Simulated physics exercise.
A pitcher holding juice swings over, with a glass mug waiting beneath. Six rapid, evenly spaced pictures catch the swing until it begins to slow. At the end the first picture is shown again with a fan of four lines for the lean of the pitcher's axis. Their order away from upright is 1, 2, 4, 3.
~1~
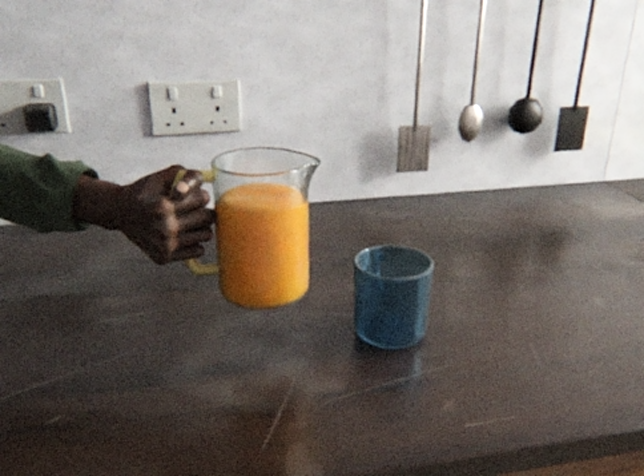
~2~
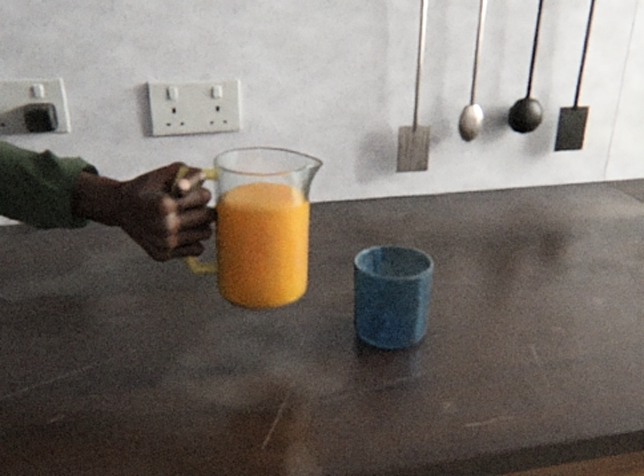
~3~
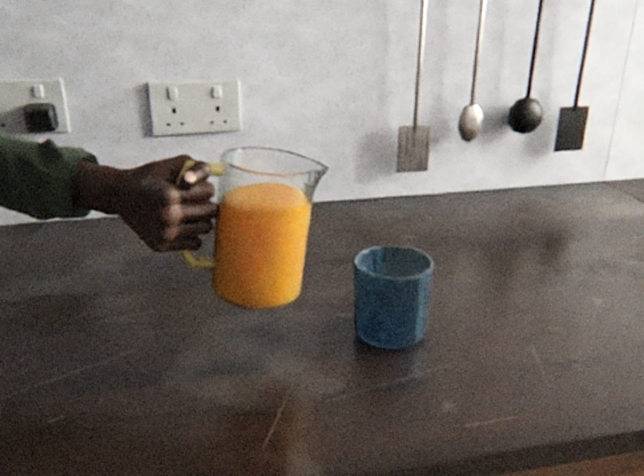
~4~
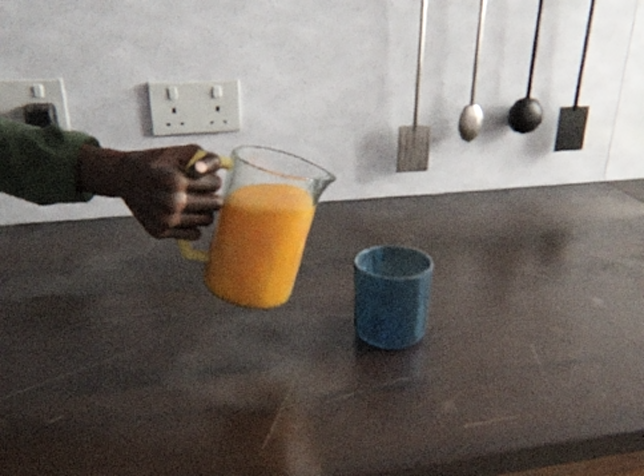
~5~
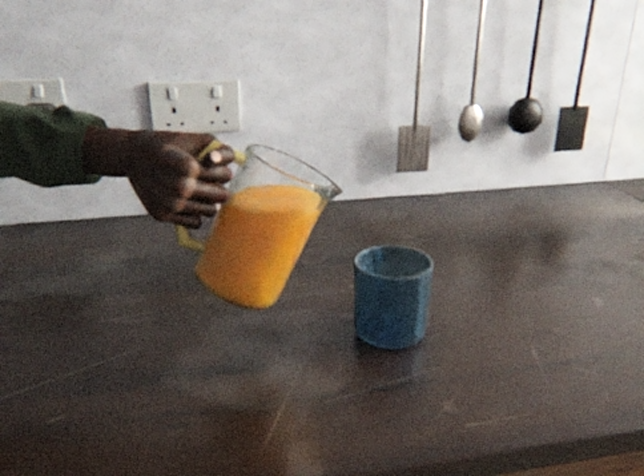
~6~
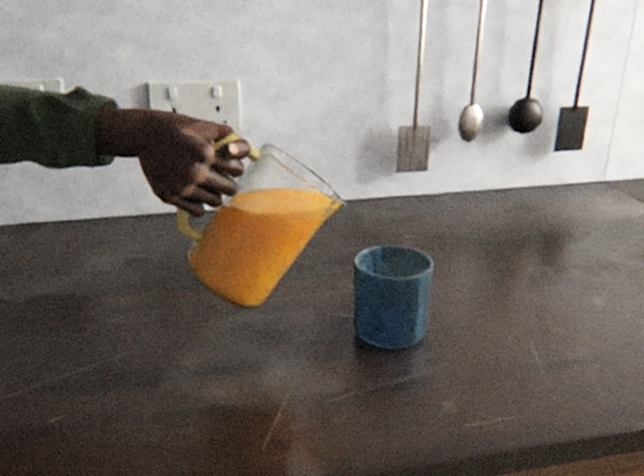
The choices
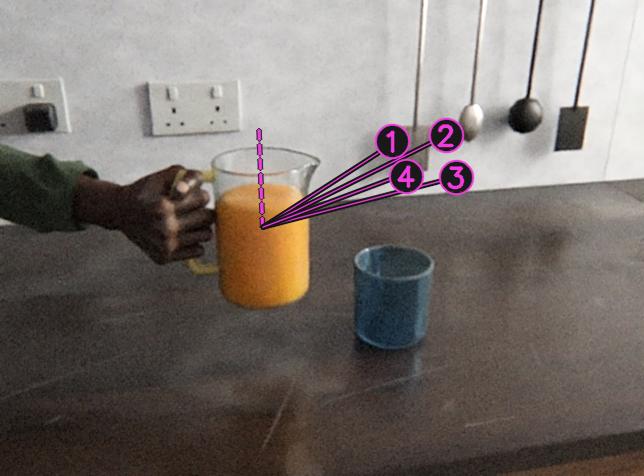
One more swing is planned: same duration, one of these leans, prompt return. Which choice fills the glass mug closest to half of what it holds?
It is 2.
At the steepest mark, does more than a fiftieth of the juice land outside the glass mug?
Yes, it does.
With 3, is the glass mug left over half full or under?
Over.
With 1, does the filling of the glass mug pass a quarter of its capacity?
Yes.
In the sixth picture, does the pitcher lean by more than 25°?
Yes.
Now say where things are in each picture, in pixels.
In the first picture, upright, lip at (318, 160); rim of the glass mug round (394, 261); nothing has left yet.
In the second picture, upright, lip at (321, 162); nothing has left yet.
In the third picture, tipped about 7°, lip at (326, 167); nothing has left yet.
In the fourth picture, tipped about 16°, lip at (334, 177); nothing has left yet.
In the fifth picture, tipped about 26°, lip at (341, 189); nothing has left yet.
In the sixth picture, tipped about 37°, lip at (345, 204); nothing has left yet.
On the marked copy, 1 at (378, 152); 2 at (431, 142); 3 at (440, 181); 4 at (389, 179).
With 1, the glass mug ends with about 31 % of what it can hold.
With 2, the glass mug ends with about 48 % of what it can hold.
With 3, the glass mug ends with about 71 % of what it can hold; 12 % of the juice is spilt.
With 4, the glass mug ends with about 66 % of what it can hold.
